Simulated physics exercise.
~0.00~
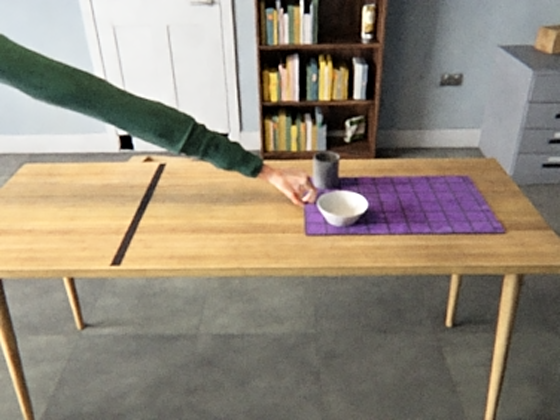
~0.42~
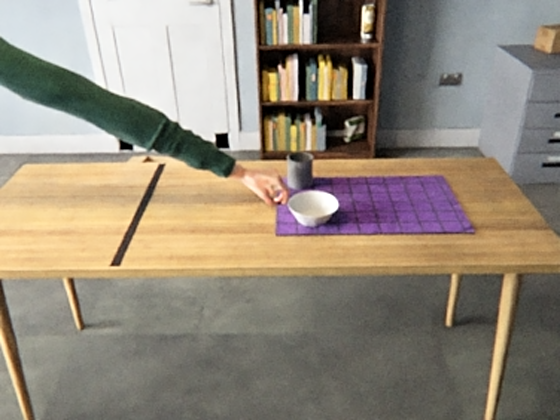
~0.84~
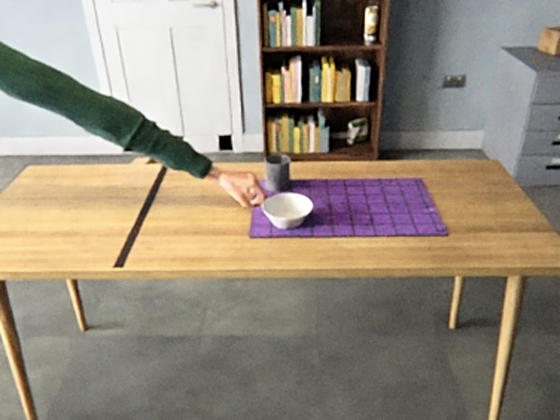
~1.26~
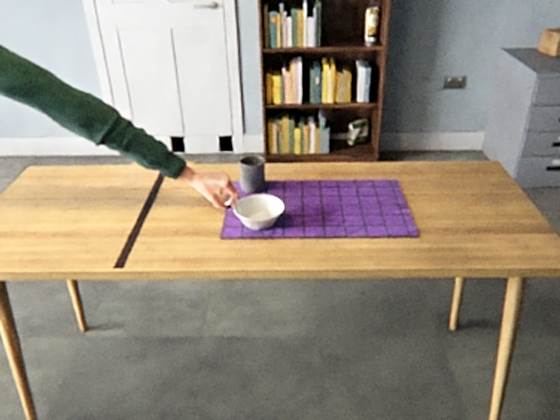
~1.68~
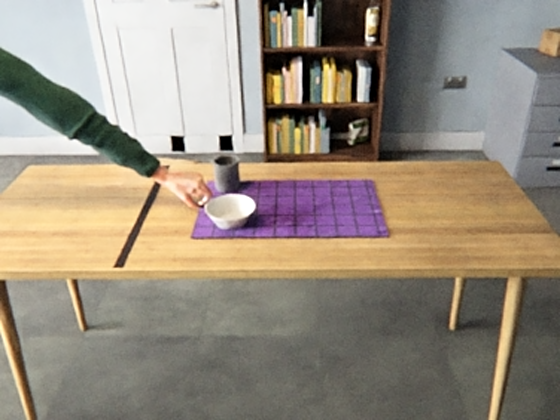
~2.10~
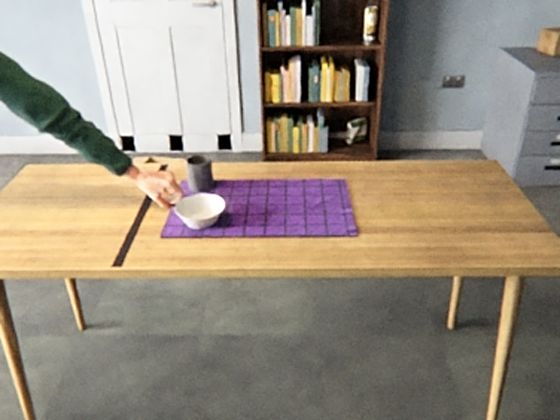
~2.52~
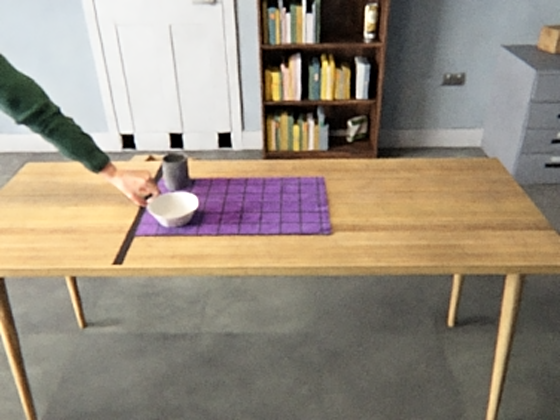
On a wooden table, a hand pulls a purple mat carrying a mug and bowl left to the dark tape.
